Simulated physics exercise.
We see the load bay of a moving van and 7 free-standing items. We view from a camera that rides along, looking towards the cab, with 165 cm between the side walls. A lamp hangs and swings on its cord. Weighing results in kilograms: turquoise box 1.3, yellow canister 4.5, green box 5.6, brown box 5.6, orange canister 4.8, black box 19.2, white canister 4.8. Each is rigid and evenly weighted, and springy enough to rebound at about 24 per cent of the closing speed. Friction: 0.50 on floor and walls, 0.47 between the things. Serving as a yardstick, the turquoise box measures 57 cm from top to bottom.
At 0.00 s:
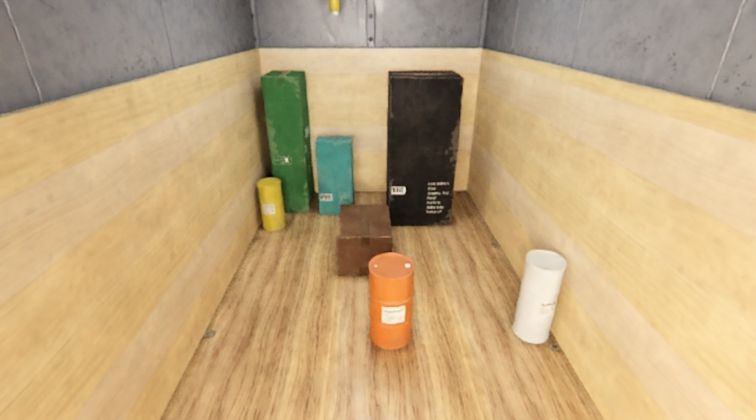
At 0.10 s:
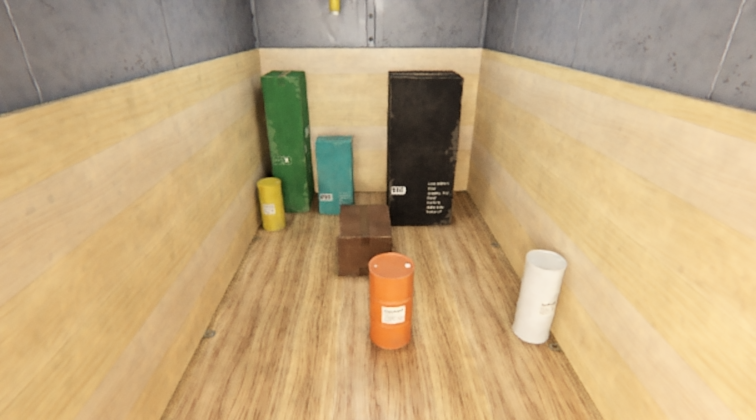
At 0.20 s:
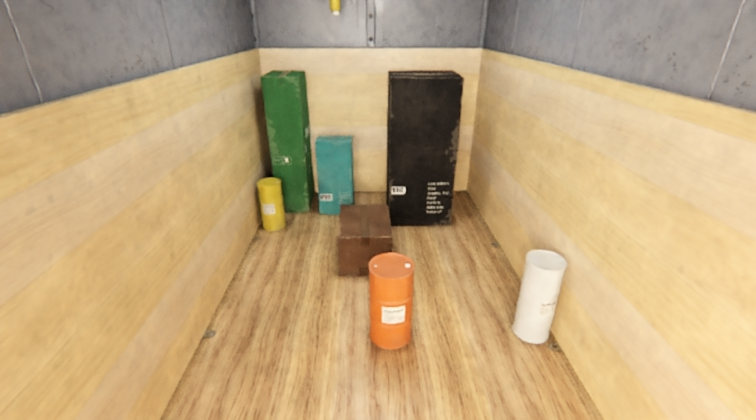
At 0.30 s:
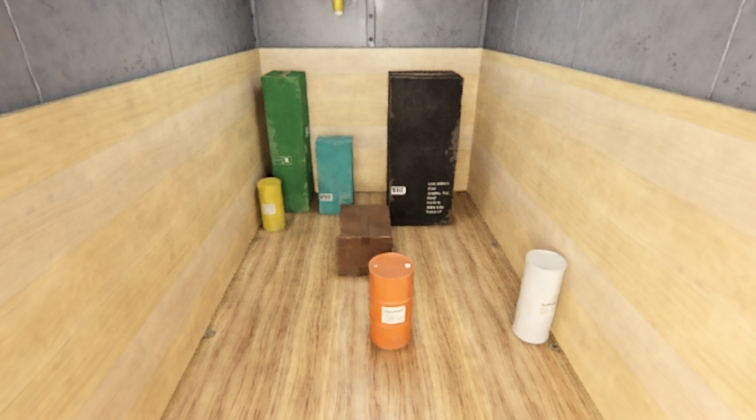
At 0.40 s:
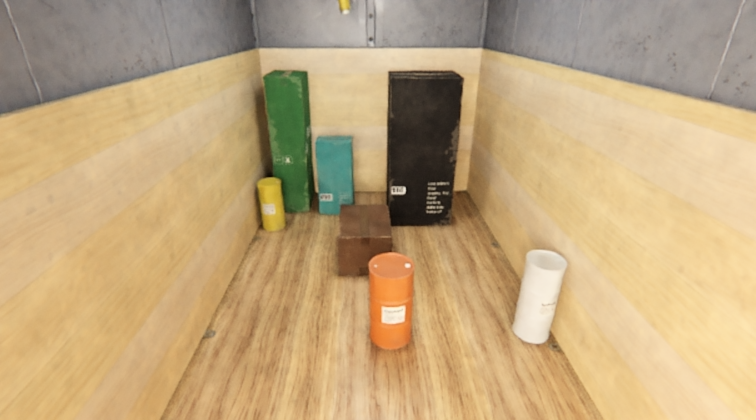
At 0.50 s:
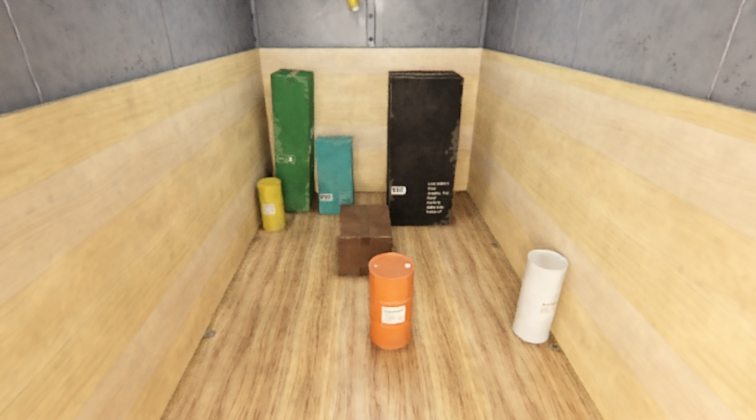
Moving van load bay with boxes and canisters standing still as a hanging lamp swings right and the green box tilts slightly right.
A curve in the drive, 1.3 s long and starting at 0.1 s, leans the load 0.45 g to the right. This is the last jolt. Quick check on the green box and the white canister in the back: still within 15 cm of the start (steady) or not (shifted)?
Green box: Shifted. White canister: Steady.
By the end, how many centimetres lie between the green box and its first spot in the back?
Start to finish, roughly 36 cm.
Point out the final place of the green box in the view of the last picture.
About (338, 151).
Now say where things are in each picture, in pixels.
The first picture shows smooth; green box (291, 143); white canister (538, 297).
The second picture shows smooth; brown box (365, 238); orange canister (391, 301).
The third picture shows force 0.18 g right; black box (420, 150); turquoise box (336, 176).
The fourth picture shows force 0.36 g right; yellow canister (272, 204); brown box (365, 238).
The fifth picture shows force 0.45 g right; orange canister (391, 301); black box (420, 150).
The sixth picture shows force 0.45 g right; green box (295, 142) 4° off upright; white canister (539, 297).
After 0.80 s, force 0.45 g right; green box 25° off upright near (321, 142); turquoise box 20° off upright.
After 1.00 s, force 0.45 g right; green box 38° off upright near (337, 145); turquoise box 38° off upright; black box moved 7 cm.
After 1.70 s, smooth; green box 50° off upright near (344, 148); turquoise box 49° off upright; black box 5° off upright.
In the end (2.6 s), toppled in the back, turquoise box and green box; the other 5 under 15 cm from the start. In the last view, green box near (338, 151), white canister near (538, 297).
